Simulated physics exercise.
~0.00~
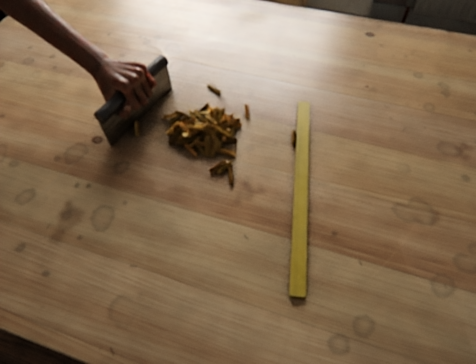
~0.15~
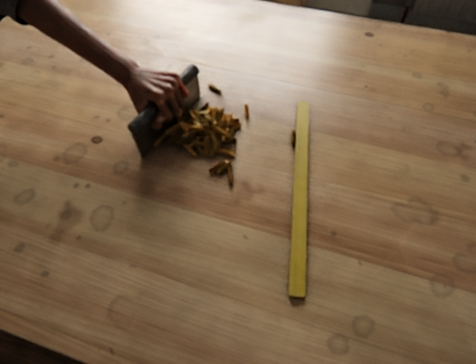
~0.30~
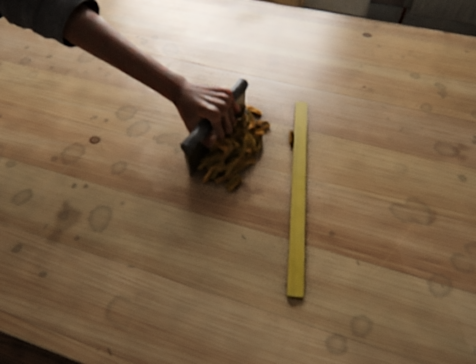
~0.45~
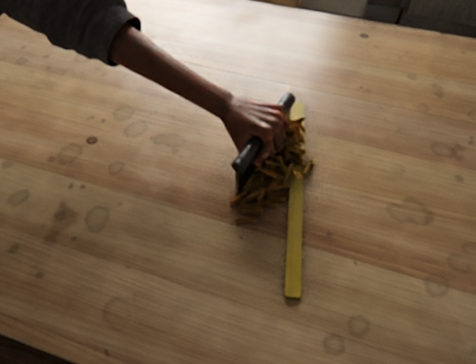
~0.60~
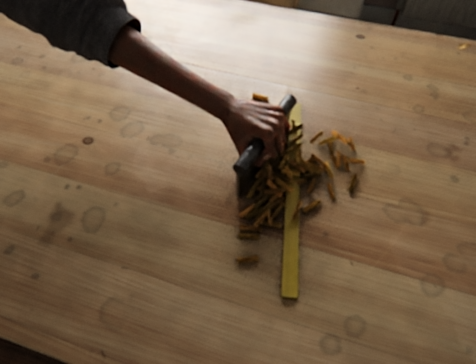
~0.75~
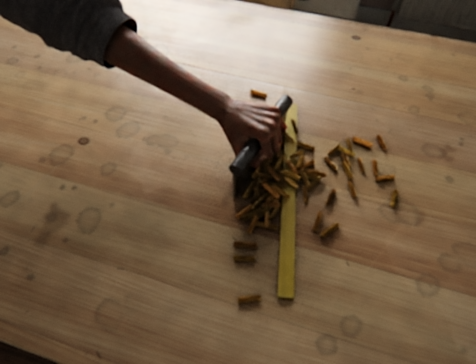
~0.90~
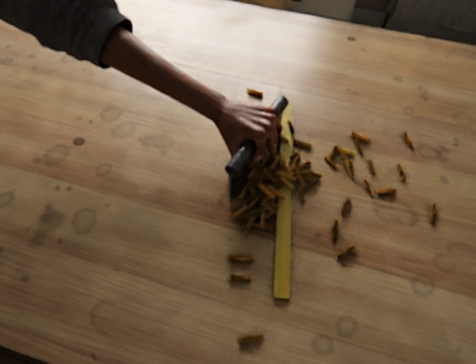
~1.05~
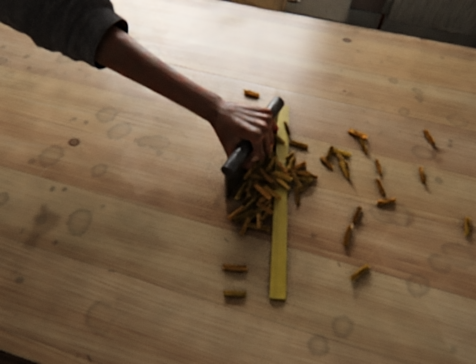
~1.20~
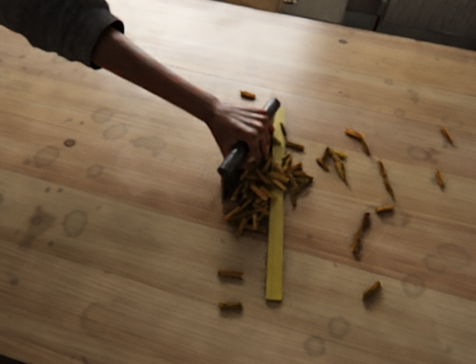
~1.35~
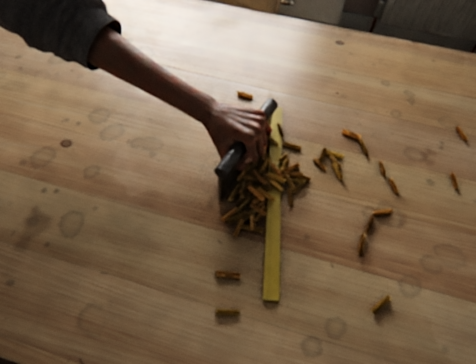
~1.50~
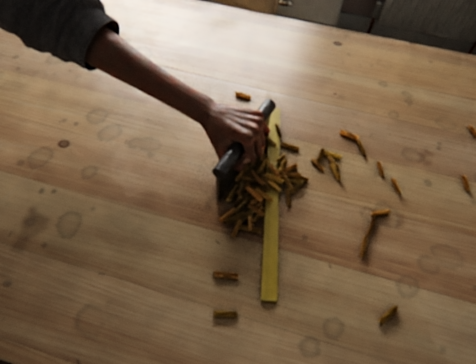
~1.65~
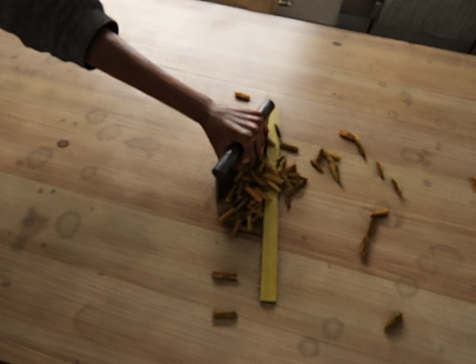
On a wooden table, a hand pushed a dark scraper rightward into a small heap of brownish-yellow pasta pieces, driving them against a yellow strip, where the scraper stopped; many pieces scattered beyond it, while a good clump stayed piled at the strip.
